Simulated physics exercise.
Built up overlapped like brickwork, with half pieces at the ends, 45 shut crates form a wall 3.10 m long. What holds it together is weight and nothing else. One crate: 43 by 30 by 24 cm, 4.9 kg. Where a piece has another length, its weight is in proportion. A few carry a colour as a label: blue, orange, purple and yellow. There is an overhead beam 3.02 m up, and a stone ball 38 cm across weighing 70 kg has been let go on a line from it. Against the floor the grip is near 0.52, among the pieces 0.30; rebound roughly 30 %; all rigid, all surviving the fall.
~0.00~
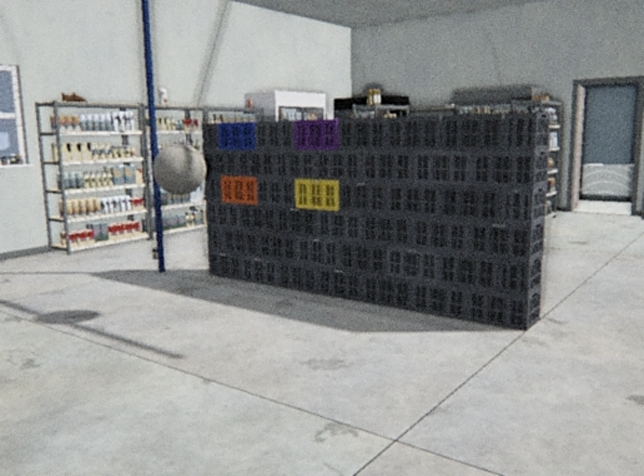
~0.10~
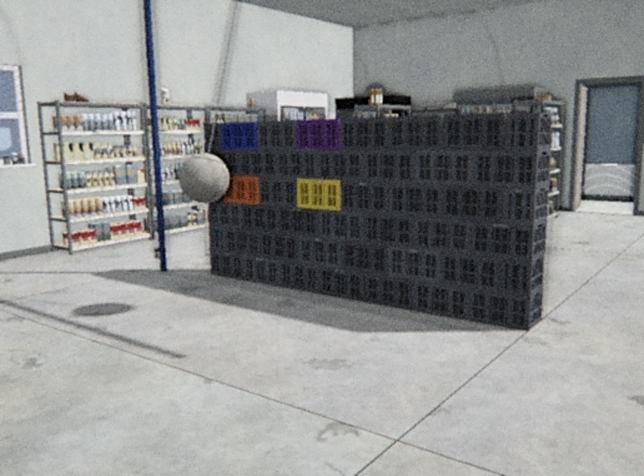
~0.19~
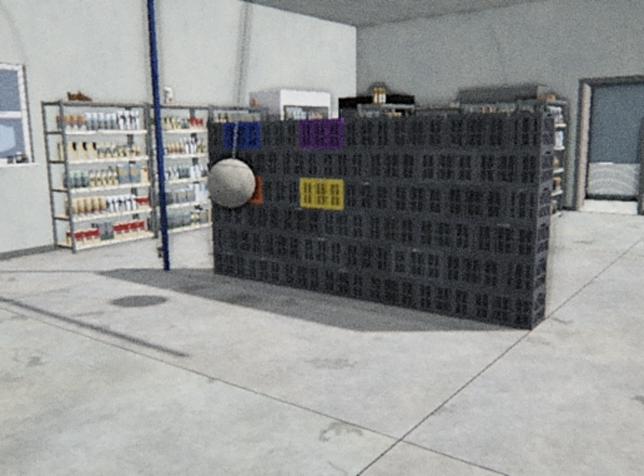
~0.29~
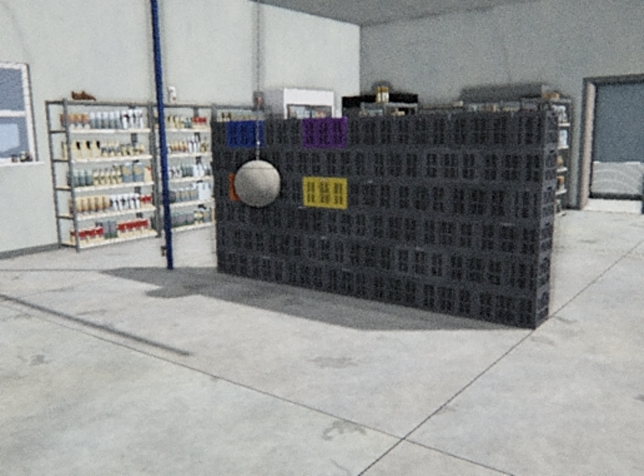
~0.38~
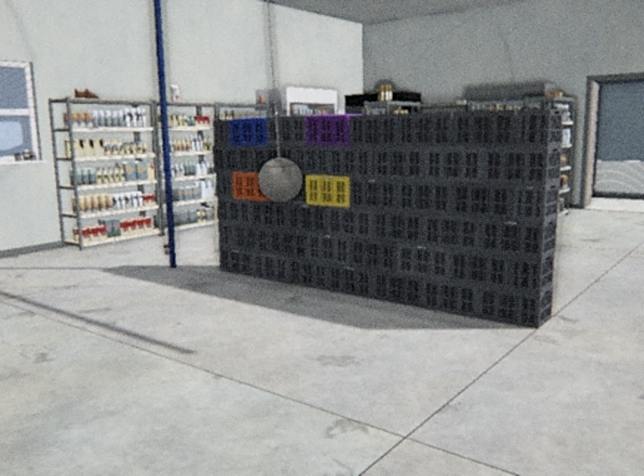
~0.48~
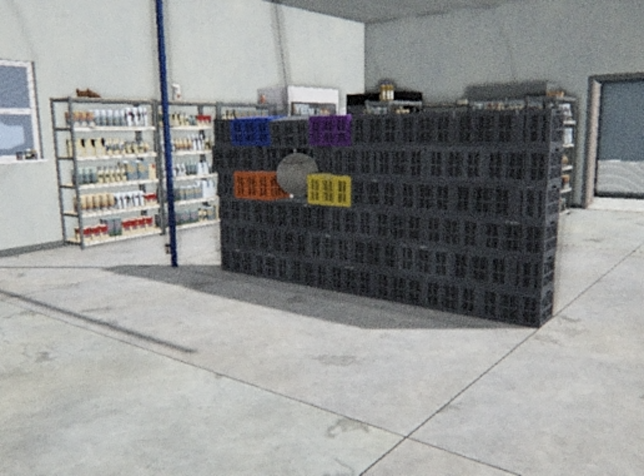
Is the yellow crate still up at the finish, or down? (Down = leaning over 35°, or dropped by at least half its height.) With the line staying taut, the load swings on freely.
Still up.
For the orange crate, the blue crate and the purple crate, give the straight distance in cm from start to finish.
Orange 0 cm, blue 130 cm, purple 130 cm.
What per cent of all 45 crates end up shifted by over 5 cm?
Moved: 15 per cent.
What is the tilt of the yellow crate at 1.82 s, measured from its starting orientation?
About 0°.
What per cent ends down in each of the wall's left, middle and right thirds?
In percent, the thirds read 30 on the left, 10 in the middle and 0 on the right.
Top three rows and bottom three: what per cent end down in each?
Top 30 per cent versus bottom 0 per cent.
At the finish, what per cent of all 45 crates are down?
I'd put it at about 15 percent.
By 0.86 s, line 27° past plumb; 4 of the 45 crates down; yellow crate unmoved; blue crate tilted 34°.
By 1.82 s, line 1° past plumb; 6 of the 45 crates down; yellow crate unmoved; purple crate upside down.
When it is over (4.0 s), line 27° past plumb; 6 of the 45 crates down; yellow crate unmoved; purple crate on its side; blue crate on its side. In pixels of the last frame, middles, yellow crate near (339, 189), purple crate near (272, 275).
